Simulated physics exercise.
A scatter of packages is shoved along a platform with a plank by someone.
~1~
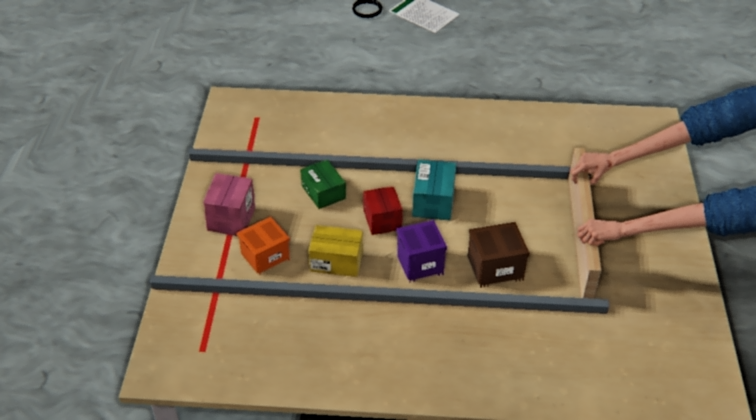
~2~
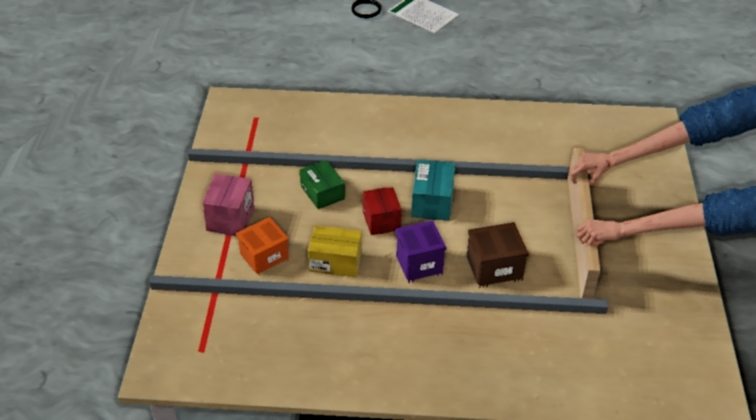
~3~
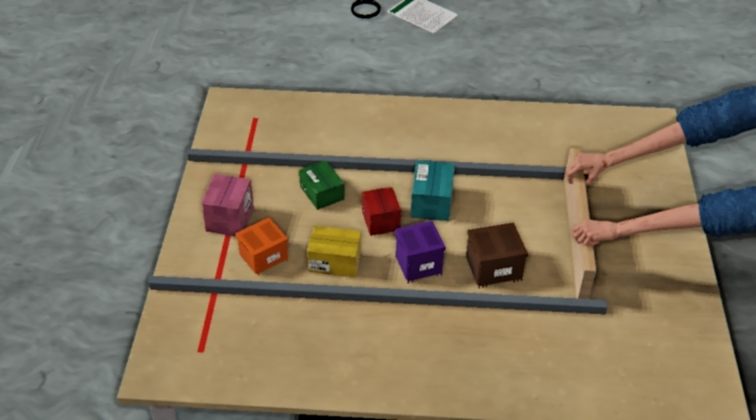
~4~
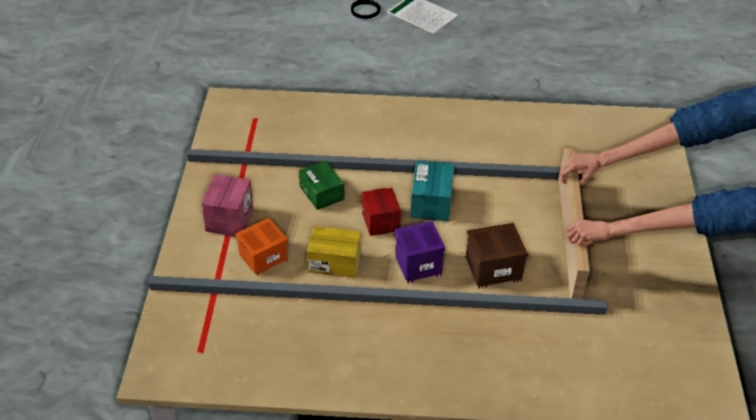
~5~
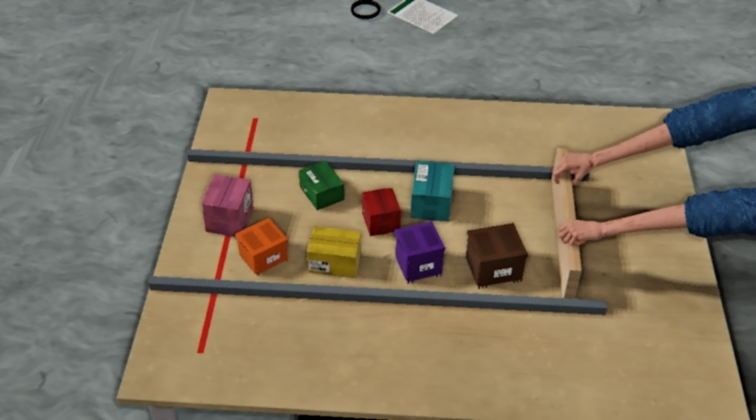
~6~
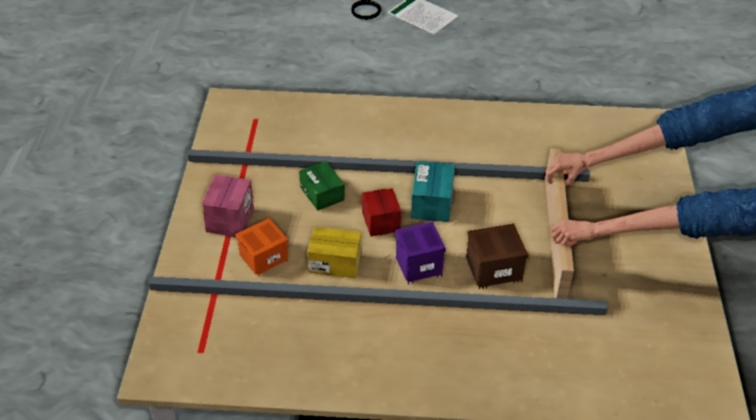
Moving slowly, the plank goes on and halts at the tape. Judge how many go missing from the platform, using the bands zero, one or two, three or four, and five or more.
My judgement: Three or four go missing.
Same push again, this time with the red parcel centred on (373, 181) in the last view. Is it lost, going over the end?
In that case it never drops.
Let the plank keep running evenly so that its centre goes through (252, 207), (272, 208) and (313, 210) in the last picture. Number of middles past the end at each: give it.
Respectively 3, 2 and 1.
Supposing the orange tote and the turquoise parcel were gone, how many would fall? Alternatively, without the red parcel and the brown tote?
You'd get 2 in the first case and 1 in the second one.
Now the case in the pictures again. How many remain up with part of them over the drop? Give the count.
That adds up to 2.
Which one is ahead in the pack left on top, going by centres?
Green parcel - nearest.
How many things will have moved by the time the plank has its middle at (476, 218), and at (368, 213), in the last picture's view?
At the first spot 2, then 7.
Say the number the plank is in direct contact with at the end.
Total: 2.
Early on, none off yet; pink parcel at rest near (228, 206); orange tote at rest near (263, 248); green parcel at rest near (322, 186).
A while later, none off yet; pink parcel at rest near (228, 206); orange tote travelled about its own width near (210, 243); green parcel travelled a little near (314, 184).
Further along, one off so far; pink parcel travelled about its own width near (200, 205); orange tote in the air near (132, 289); green parcel travelled well along near (244, 179).
Finally, the number that fall off is three or four; lost, purple tote, yellow parcel, orange tote and pink parcel.
